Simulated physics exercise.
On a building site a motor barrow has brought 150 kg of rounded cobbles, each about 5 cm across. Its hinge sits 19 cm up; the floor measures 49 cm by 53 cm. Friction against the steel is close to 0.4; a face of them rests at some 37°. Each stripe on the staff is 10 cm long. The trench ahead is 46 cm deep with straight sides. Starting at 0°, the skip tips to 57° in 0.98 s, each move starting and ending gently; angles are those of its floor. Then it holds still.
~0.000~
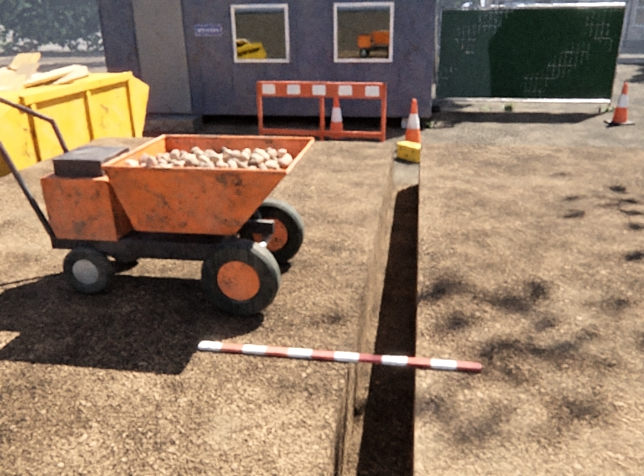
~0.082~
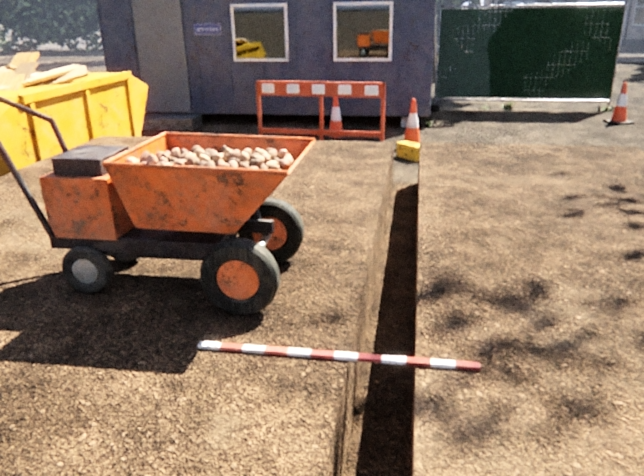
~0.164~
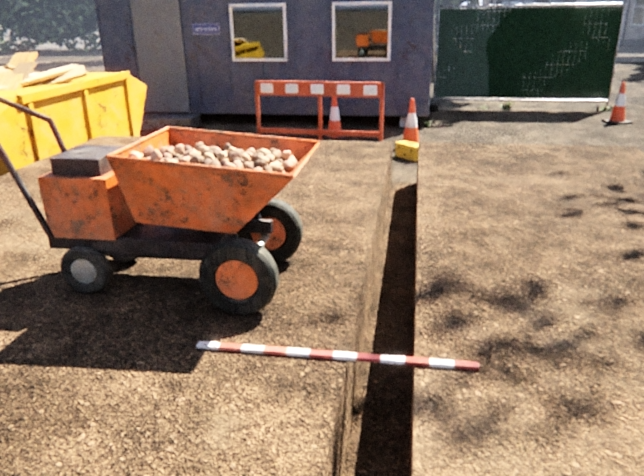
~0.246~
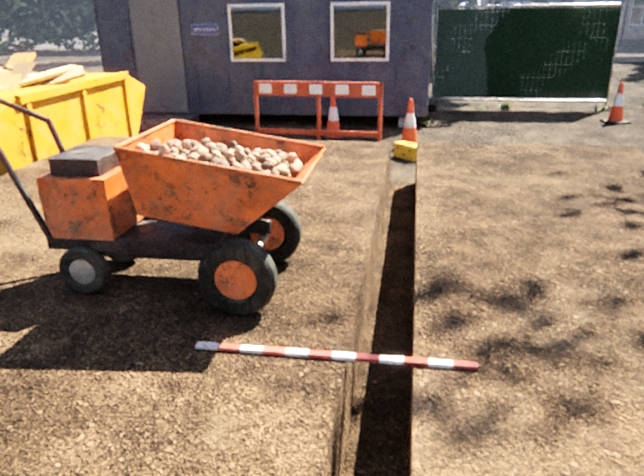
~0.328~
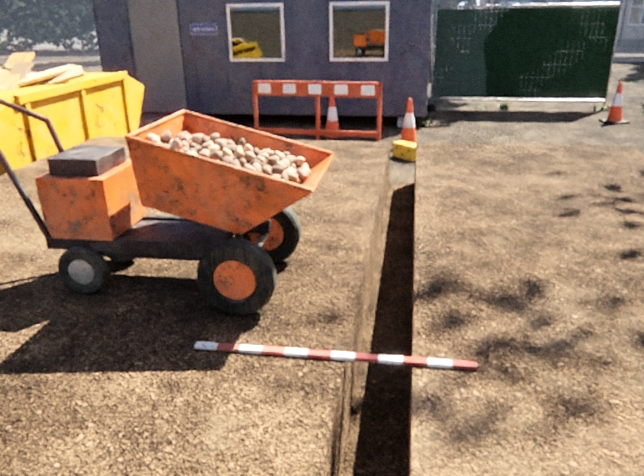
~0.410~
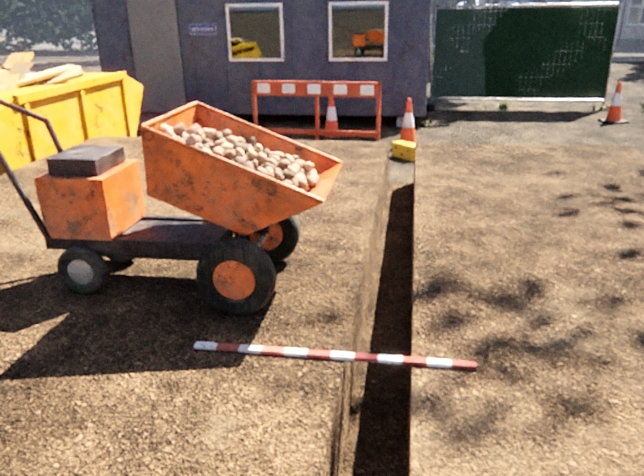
On a sunlit building site, an orange motor barrow loaded with rounded cobbles stands left of a narrow trench, behind a red-and-white staff on the ground, as its skip gradually tilts forward to the right, its rear lifting.
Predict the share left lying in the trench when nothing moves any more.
Roughly 55 per cent ends in the trench.
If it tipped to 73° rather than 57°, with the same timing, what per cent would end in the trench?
Then about 80 per cent.
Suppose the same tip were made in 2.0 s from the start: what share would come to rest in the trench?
Then about 60 per cent.
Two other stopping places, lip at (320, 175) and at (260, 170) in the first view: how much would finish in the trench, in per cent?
Near 35 per cent from the first place, 65 from the second.
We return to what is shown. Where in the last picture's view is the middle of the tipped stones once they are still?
Around (391, 352).
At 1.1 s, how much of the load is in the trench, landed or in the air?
Some 10 per cent.
After 0.7 s the floor is at 48°; 100 % in the skip; the foremost stones are at (343, 224).
After 1.1 s the floor is at 57°; 88 % in the skip, 11 % in the trench; the foremost stones are at (413, 285).
After 1.4 s the floor is at 57°; 60 % in the skip, 26 % in the trench, 14 % past the trench; the foremost stones are at (496, 294).
After 3.4 s the floor is at 57°; 29 % in the skip, 55 % in the trench, 16 % past the trench; the foremost stones are at (557, 298).
